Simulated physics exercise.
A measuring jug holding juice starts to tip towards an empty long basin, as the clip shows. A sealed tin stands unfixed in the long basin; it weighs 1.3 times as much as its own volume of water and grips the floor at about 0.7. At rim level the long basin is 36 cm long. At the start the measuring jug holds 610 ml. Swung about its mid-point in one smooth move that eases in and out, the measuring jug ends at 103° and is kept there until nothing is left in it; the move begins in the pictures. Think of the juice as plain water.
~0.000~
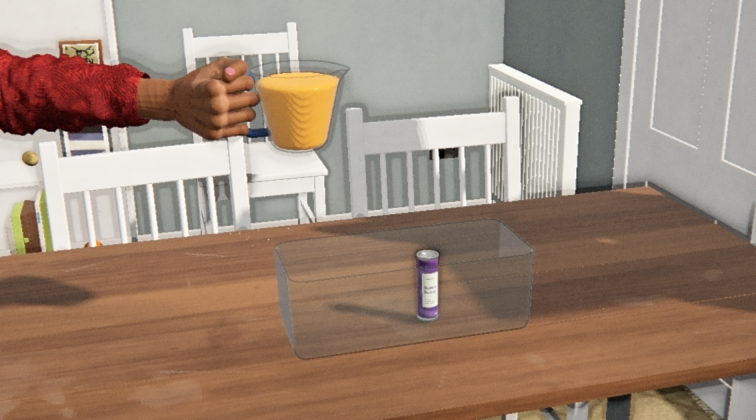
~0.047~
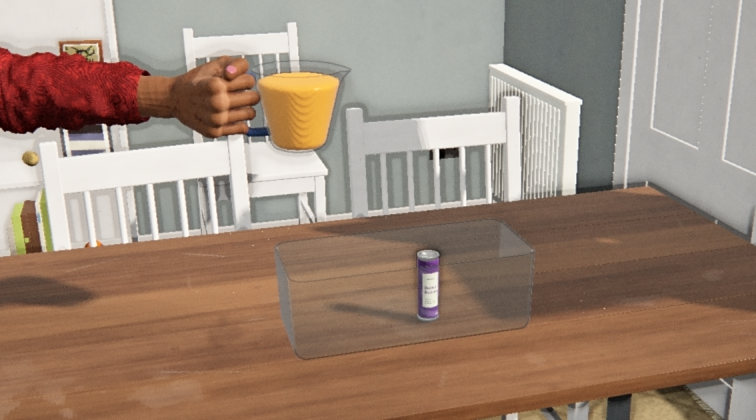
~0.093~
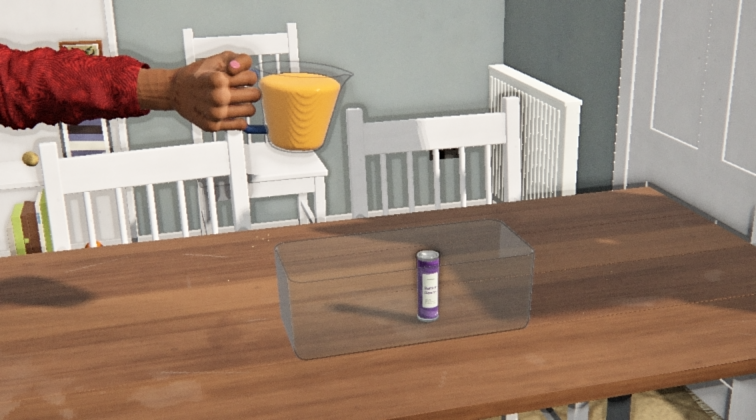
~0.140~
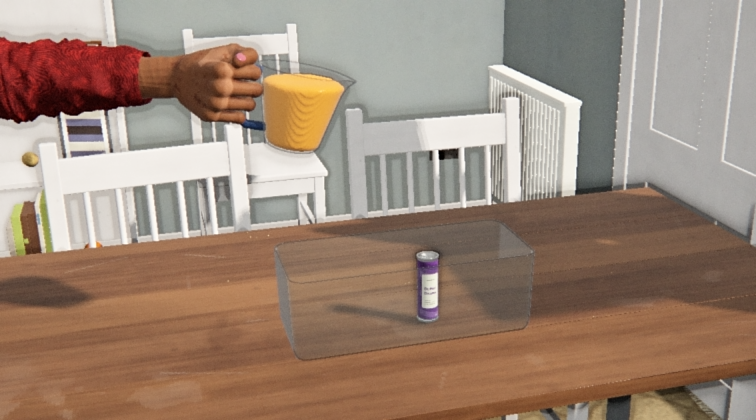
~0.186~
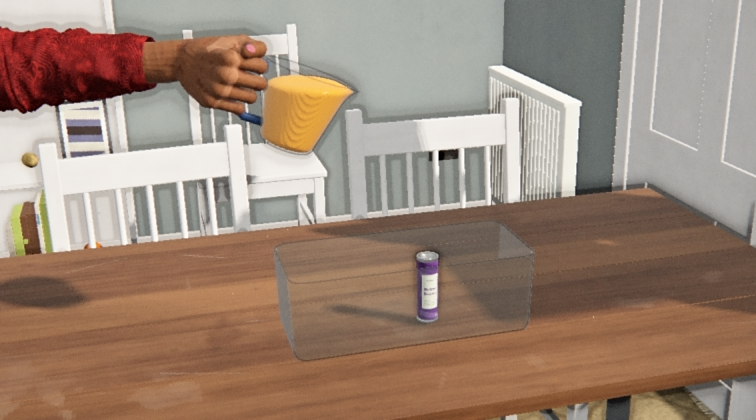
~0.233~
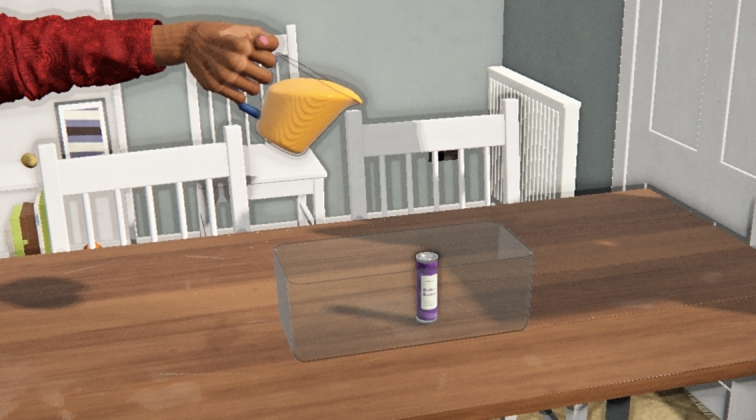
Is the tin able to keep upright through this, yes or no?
No, it topples.
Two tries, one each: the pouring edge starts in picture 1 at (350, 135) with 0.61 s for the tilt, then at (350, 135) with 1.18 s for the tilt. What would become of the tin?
Try 1: Still standing; try 2: Still standing.
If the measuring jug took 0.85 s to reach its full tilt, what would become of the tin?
The tin would overturn.
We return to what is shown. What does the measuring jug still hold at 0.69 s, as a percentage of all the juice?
5 %.
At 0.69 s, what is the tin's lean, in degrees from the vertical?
Measured tilt, approx.: 10 degrees.
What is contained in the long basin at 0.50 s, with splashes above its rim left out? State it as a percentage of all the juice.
Near 14 in a hundred.
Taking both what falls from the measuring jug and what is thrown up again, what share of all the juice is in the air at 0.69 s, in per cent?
Near 22 per cent, I'd say.
Then, 0.50 s in, the tilt is 94° and 39 per cent is still to pour; the tin stands where it began.
Then, 0.69 s in, the tilt is 103° and 5 per cent is still to pour; the tin leans 10°.
Then, 0.89 s in, the tilt is 103° and 0 per cent is still to pour; the tin lies on its side.
Then, 1.11 s in, the tilt is 103° and 0 per cent is still to pour; the tin lies on its side.
Finally, the tin lies on its side.
